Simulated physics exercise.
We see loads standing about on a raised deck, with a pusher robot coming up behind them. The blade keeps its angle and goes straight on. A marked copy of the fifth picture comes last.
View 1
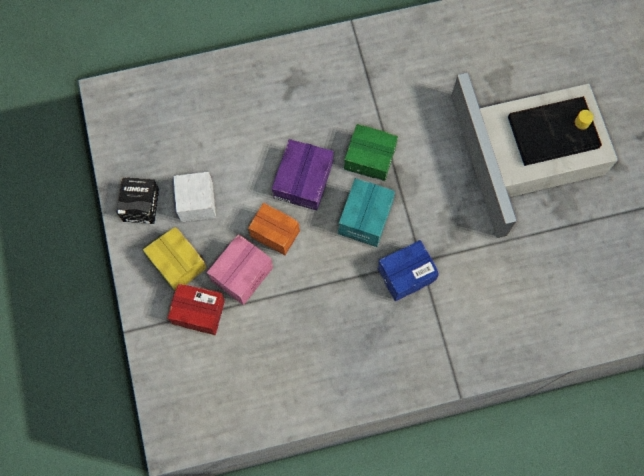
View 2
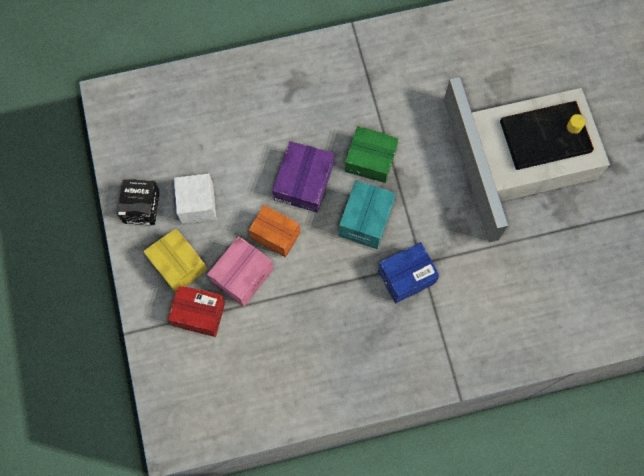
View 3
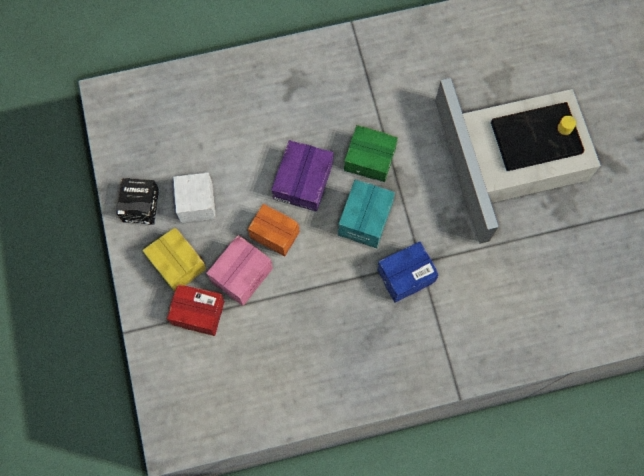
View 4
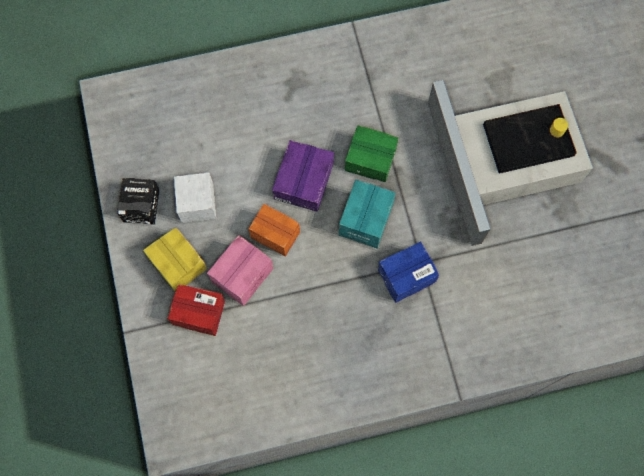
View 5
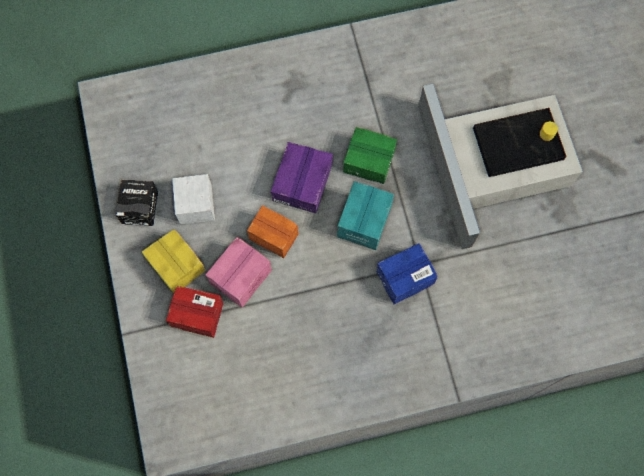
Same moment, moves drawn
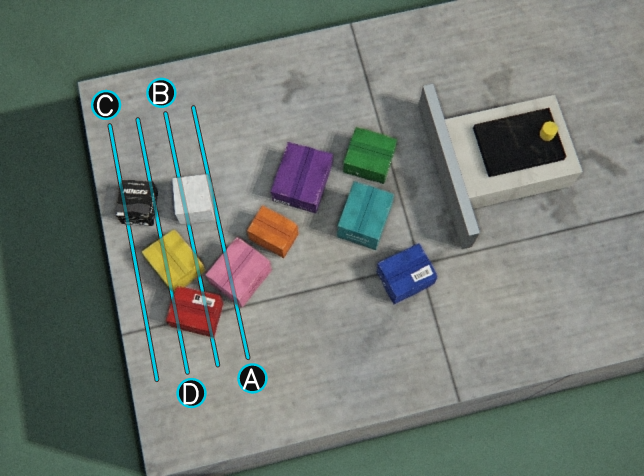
A pusher robot with a wide gray blade crept slowly left across a raised gray deck toward a scattered group of colorful boxes, which all stayed still while a gap remained between them and the blade.
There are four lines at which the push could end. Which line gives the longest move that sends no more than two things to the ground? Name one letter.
Stop at A.
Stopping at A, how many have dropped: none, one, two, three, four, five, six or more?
By then, one.
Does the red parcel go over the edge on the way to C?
No.
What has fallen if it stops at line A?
The black box.
On the marked copy, A at (219, 227); B at (191, 234); C at (132, 247); D at (162, 240).
With A. Early on, robot (431, 162); blue parcel (385, 290); purple box (287, 180).
Further on, robot (347, 181); black box (130, 204); white crate (165, 206).
At the end, robot (285, 195); black box over the edge; white crate (103, 221); one fallen.
As for the rest, B drops three; C drops six; D drops six.
